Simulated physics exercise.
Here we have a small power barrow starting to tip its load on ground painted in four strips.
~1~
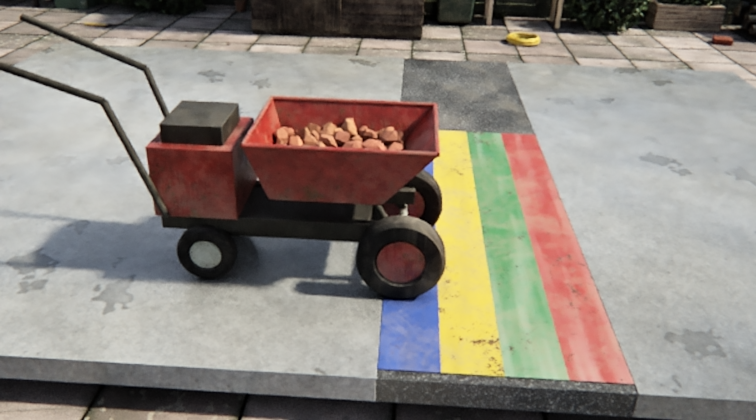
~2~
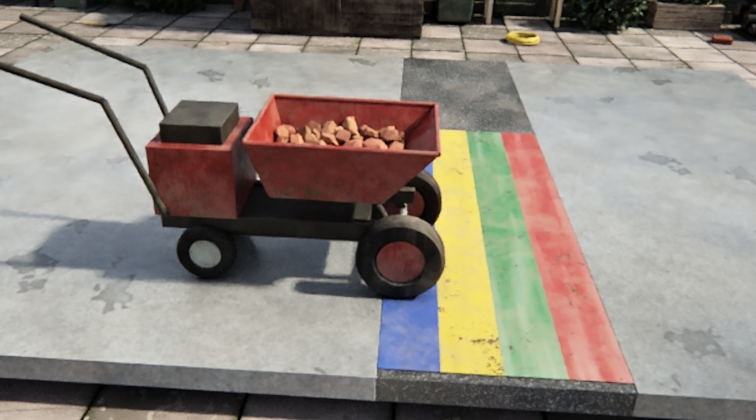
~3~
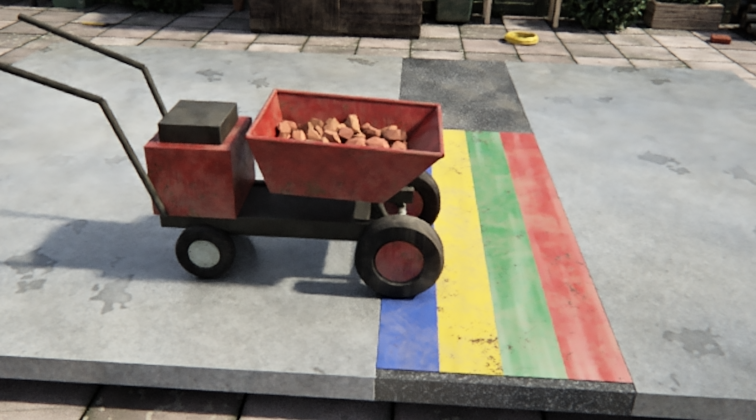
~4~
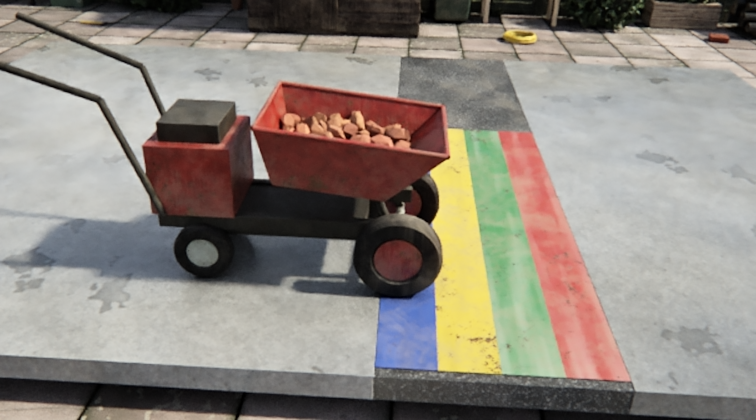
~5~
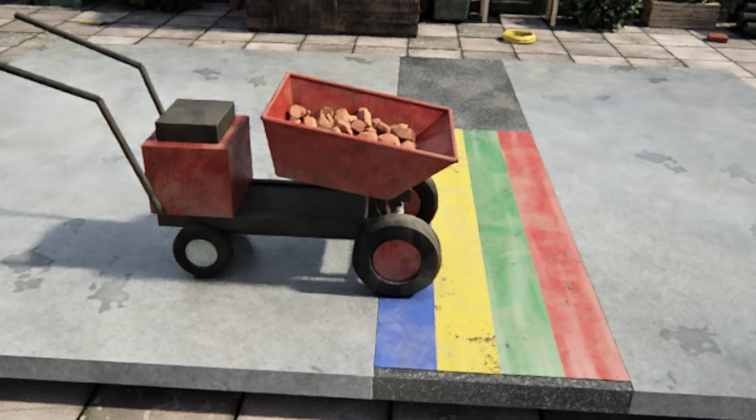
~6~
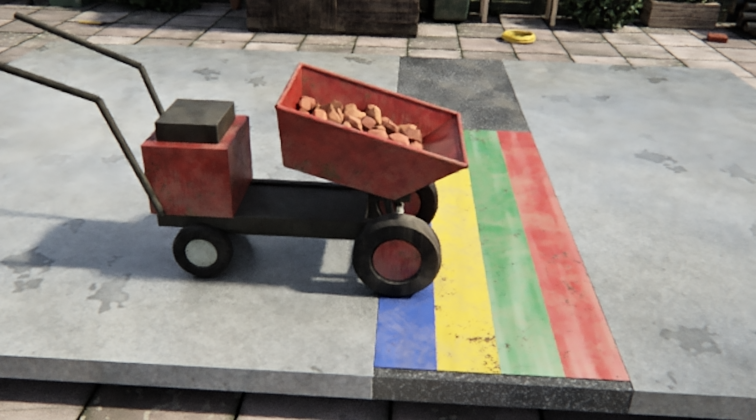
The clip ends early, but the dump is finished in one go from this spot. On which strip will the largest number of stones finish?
The largest number finish on the red strip.
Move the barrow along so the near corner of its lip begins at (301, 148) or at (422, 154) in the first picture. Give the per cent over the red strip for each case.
From the first spot you get 0 percent, and from the second 40 percent.
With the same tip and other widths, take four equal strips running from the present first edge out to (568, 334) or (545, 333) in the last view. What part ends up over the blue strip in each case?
0 and 0 percent, roughly.
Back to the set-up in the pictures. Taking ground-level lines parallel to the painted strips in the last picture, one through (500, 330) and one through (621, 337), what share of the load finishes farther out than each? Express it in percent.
100 % and 20 %.
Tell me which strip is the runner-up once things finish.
The strip in green is second.
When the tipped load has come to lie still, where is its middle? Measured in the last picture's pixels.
I'd say the middle ends up at about (555, 265).
Just after the last frame, skip tipped steeply; every one in the skip.
A moment on, skip tipped right over; the larger part in the skip; about a tenth over the green strip; about a tenth over the red strip.
Further on, skip tipped right over; about a tenth in the skip; roughly a quarter over the green strip; roughly half over the red strip; roughly a quarter off the paint.
When it is over, skip tipped right over; not one over the blue strip; just a few over the yellow strip; roughly a quarter over the green strip; roughly half over the red strip; roughly a quarter off the paint.
